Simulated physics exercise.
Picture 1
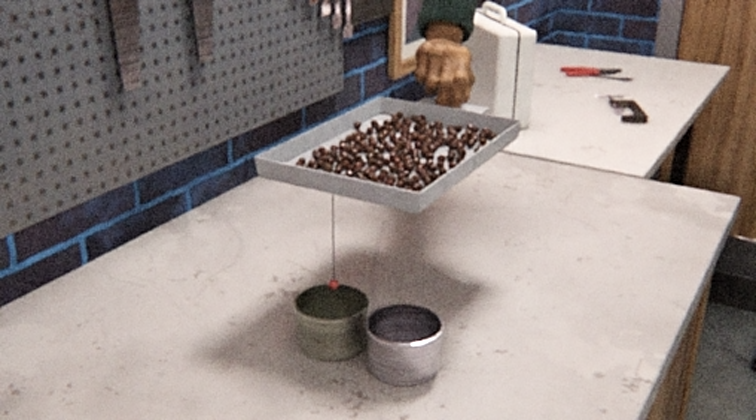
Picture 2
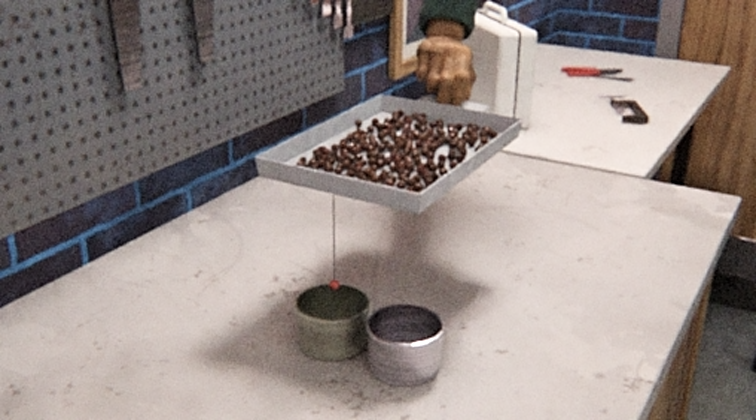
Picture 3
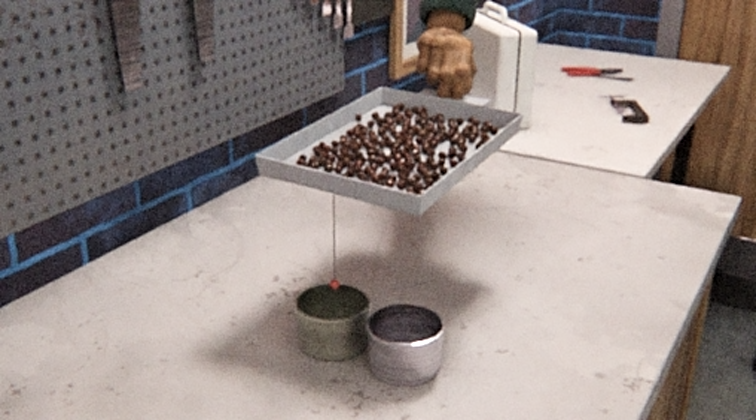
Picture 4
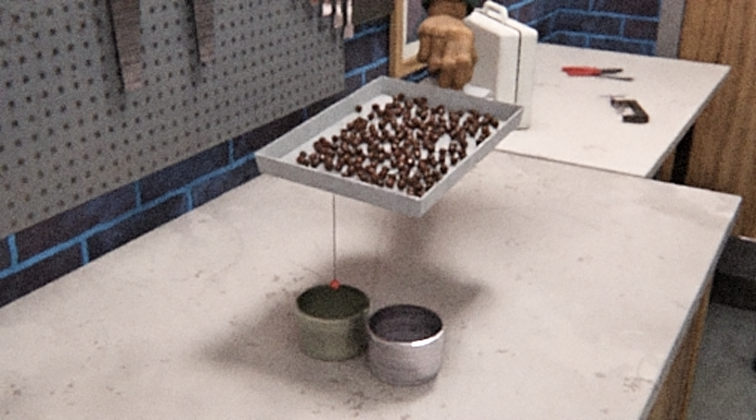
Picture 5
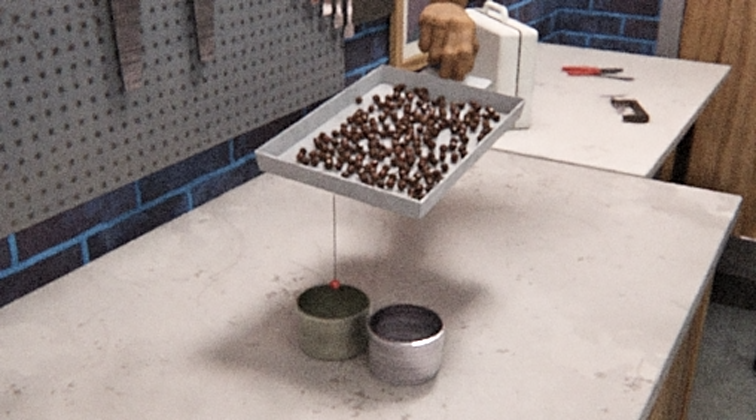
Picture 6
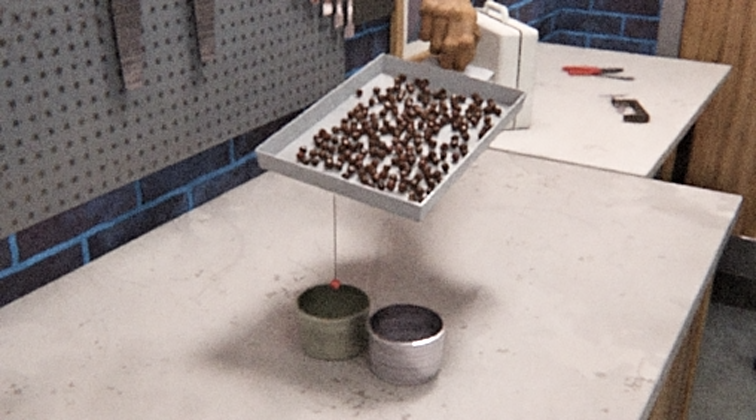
On a pale counter, a hand gradually raised the back of a shallow tray of small dark brown balls above two round dishes, its front edge dipping slightly to the right as some balls shifted.
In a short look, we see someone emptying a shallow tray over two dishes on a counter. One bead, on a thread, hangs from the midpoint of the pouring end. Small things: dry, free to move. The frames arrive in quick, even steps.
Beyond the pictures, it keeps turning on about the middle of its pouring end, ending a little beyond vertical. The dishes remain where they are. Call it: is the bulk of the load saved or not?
The bulk is saved.
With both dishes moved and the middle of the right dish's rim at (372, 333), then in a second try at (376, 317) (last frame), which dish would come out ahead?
In the first try it's the rightmost dish, and in the second it's the rightmost dish.
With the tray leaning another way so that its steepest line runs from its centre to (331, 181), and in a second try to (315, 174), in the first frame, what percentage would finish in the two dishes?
The first try would leave around 0 per cent there, the second around 0 per cent.
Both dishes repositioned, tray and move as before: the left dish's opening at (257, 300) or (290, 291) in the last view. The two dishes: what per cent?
First try: Roughly 0 per cent; second try: Roughly 10 per cent.
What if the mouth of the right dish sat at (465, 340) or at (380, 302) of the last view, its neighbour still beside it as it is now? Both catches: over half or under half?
First shift, a majority share; second shift, a minority share.
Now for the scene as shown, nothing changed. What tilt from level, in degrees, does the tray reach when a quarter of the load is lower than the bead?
Roughly 80 degrees of tilt.
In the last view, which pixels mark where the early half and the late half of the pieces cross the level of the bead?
It goes through near (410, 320) first, then near (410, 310).
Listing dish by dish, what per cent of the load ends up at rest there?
Around 0 in a hundred in the left dish and around 80 in a hundred in the right dish.
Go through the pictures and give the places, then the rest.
In the first picture, corners of the pouring end (258, 157) and (418, 192), level; middle of the load (406, 153), chocolate balls; left dish (312, 335); right dish (386, 359); bead on its thread (334, 285).
In the second picture, corners of the pouring end (259, 156) and (419, 193), level; middle of the load (406, 152).
In the third picture, corners of the pouring end (259, 155) and (419, 194), tipped barely, lowest at the right corner; middle of the load (407, 149).
In the fourth picture, corners of the pouring end (259, 153) and (419, 197), tipped a little, lowest at the right corner; middle of the load (407, 144).
In the fifth picture, corners of the pouring end (259, 151) and (420, 200), tipped a little, lowest at the right corner; middle of the load (407, 140).
In the sixth picture, corners of the pouring end (259, 149) and (420, 203), tipped a little, lowest at the right corner; middle of the load (411, 132), roughly a quarter on the move; left dish (313, 334); right dish (388, 358).
Just after the last frame, tray tipped steeply; almost all on the tray; just a few in the air.
A moment on, tray tipped right over; roughly a quarter on the tray; roughly half in the right dish; roughly a quarter outside both; about a tenth in the air.
Further on, tray tipped past a quarter turn; the larger part in the right dish; roughly a quarter outside both.
When it is over, tray tipped past a quarter turn; the larger part in the right dish; not one in the left dish; roughly a quarter outside both.
